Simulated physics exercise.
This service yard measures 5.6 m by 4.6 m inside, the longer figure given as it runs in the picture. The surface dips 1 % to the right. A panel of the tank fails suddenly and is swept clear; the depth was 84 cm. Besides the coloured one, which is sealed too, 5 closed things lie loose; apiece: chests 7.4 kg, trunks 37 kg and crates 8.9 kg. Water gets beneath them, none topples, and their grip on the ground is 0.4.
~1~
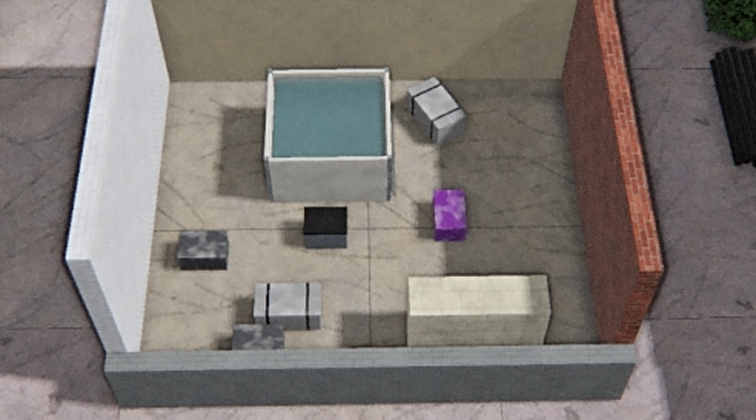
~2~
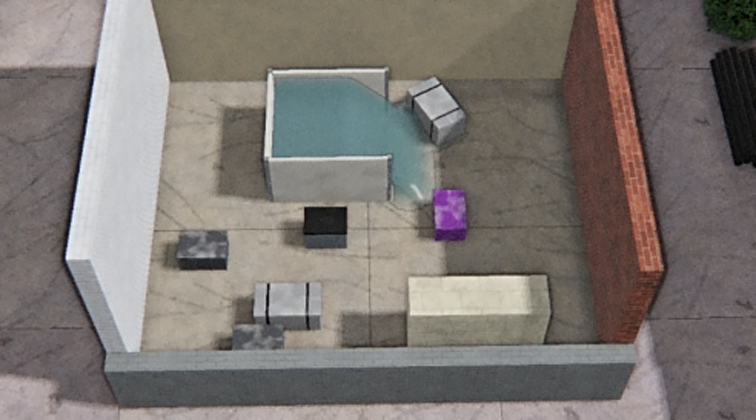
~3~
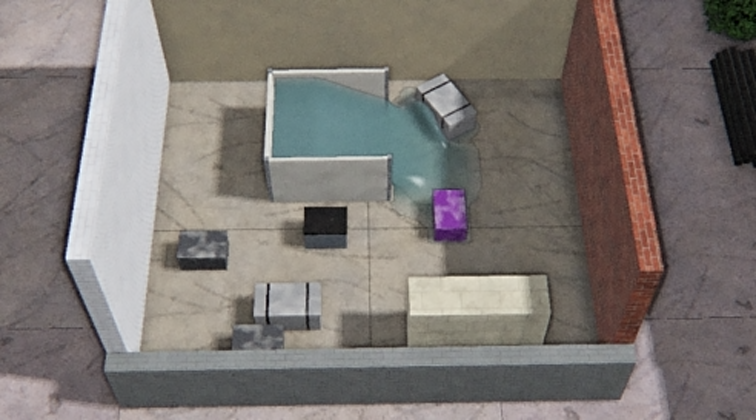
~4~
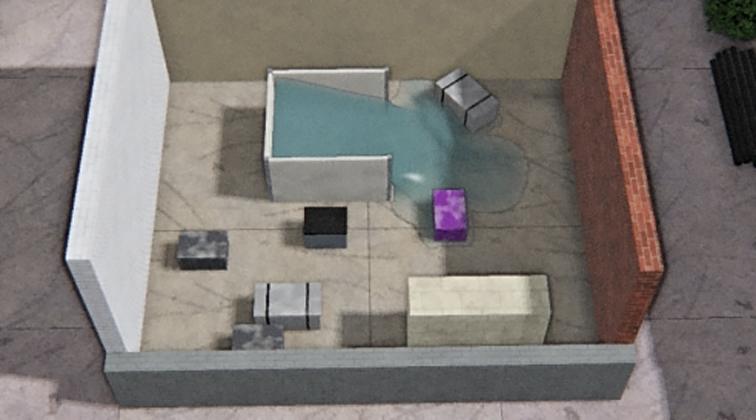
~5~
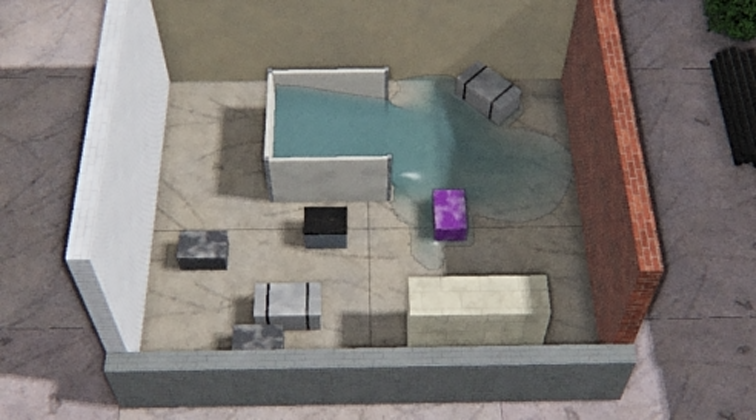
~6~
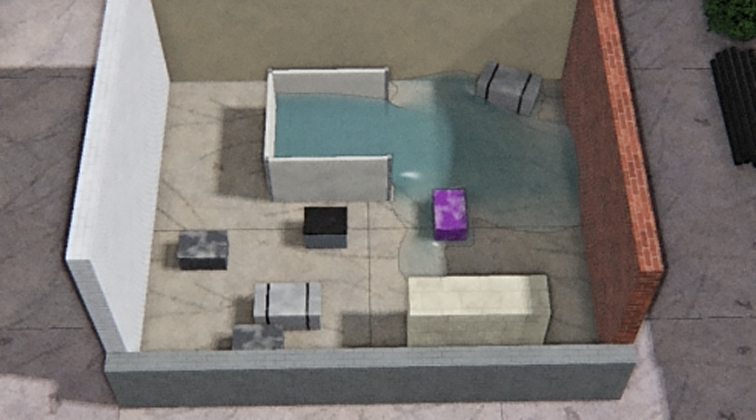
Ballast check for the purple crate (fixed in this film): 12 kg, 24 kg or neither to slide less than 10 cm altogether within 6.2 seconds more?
For it, neither load is enough.
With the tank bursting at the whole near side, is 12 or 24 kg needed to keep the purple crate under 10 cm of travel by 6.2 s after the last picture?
Then only the larger load is enough.
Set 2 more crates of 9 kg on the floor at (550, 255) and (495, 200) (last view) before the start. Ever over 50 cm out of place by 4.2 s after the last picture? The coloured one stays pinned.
In turn: Over, over.
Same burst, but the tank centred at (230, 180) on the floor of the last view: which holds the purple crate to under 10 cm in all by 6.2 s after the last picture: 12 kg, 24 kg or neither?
In that case neither load is enough.
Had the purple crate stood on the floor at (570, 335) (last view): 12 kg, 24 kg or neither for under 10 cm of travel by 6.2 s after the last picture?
Neither holds.
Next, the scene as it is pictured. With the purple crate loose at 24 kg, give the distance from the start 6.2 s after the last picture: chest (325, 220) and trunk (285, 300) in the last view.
In that order: 100 cm, 20 cm.
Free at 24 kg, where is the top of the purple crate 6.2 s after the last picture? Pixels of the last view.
Around (546, 228).
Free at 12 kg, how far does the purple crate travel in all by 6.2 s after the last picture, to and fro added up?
Some 250 cm in all.
Then, 0.6 s after the last picture the purple crate would be 159 cm from its start with 12 kg and 112 cm from its start with 24 kg; 5 cm of water round it then.
Then, 2.3 s after the last picture the purple crate would be 210 cm from its start with 12 kg and 181 cm from its start with 24 kg; 23 cm of water round it then.
Then, 4.2 s after the last picture the purple crate would be 210 cm from its start with 12 kg and 165 cm from its start with 24 kg; 17 cm of water round it then.
Then, 6.2 s after the last picture the purple crate would be 211 cm from its start with 12 kg and 125 cm from its start with 24 kg; 10 cm of water round it then.
